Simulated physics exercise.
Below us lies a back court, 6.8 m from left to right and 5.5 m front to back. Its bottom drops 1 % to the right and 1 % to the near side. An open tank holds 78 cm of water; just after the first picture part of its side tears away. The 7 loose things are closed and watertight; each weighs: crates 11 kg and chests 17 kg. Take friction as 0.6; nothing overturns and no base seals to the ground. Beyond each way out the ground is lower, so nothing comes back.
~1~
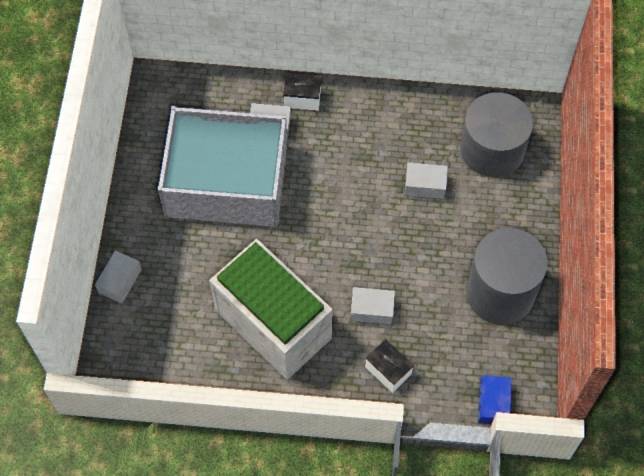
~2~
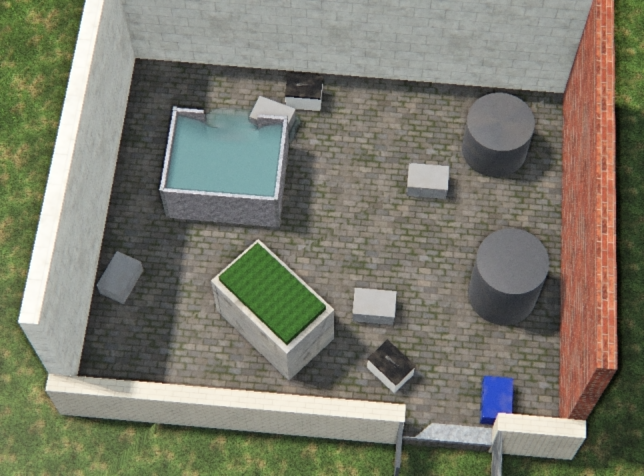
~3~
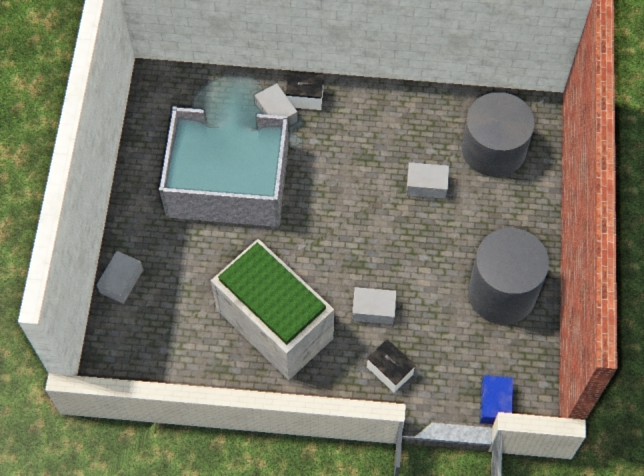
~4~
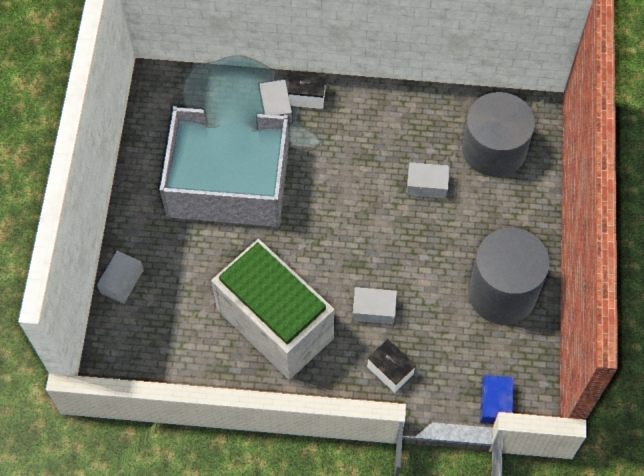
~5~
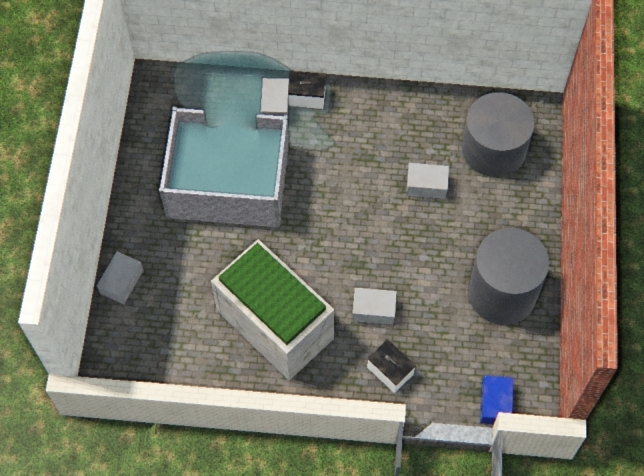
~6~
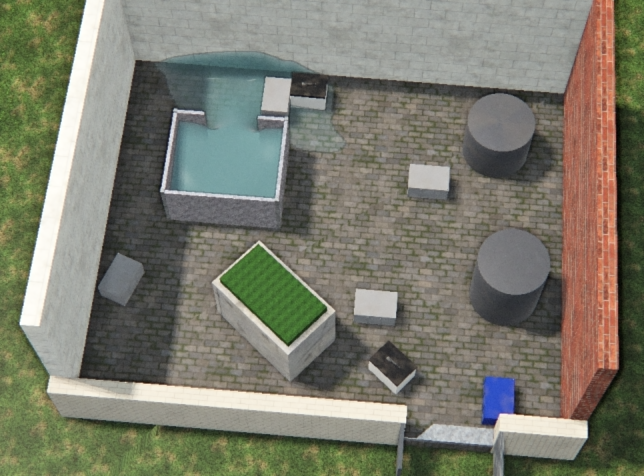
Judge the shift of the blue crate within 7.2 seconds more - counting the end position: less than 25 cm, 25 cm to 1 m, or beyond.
The blue crate slides a little.
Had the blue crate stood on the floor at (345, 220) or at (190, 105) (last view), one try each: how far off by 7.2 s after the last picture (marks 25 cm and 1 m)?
In turn: It barely shifts; it travels far.
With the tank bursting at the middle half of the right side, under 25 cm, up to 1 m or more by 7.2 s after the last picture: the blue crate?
In that case the blue crate gets carried off.
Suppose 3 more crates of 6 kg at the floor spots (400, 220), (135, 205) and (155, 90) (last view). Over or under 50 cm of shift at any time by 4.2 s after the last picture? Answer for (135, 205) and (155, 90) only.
In turn: Past it, over.
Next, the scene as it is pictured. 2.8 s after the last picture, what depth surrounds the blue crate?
About 0 cm.
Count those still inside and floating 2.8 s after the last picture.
At that moment 0.
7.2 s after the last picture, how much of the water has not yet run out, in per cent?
About 98 per cent.
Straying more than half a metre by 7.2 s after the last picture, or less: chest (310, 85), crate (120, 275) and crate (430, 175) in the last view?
In that order: Over, past it, more.
Then, 0.9 s after the last picture the blue crate is near (499, 398), 0.0 m from its start, aground; 0 of 7 are out; 0 afloat.
Then, 2.8 s after the last picture the blue crate is near (499, 398), 0.0 m from its start, aground; 0 of 7 are out; 0 afloat.
Then, 4.8 s after the last picture the blue crate is near (499, 398), 0.0 m from its start, aground; 0 of 7 are out; 0 afloat.
Then, 7.2 s after the last picture the blue crate is near (478, 378), 0.4 m from its start, afloat; 0 of 7 are out; 2 afloat.
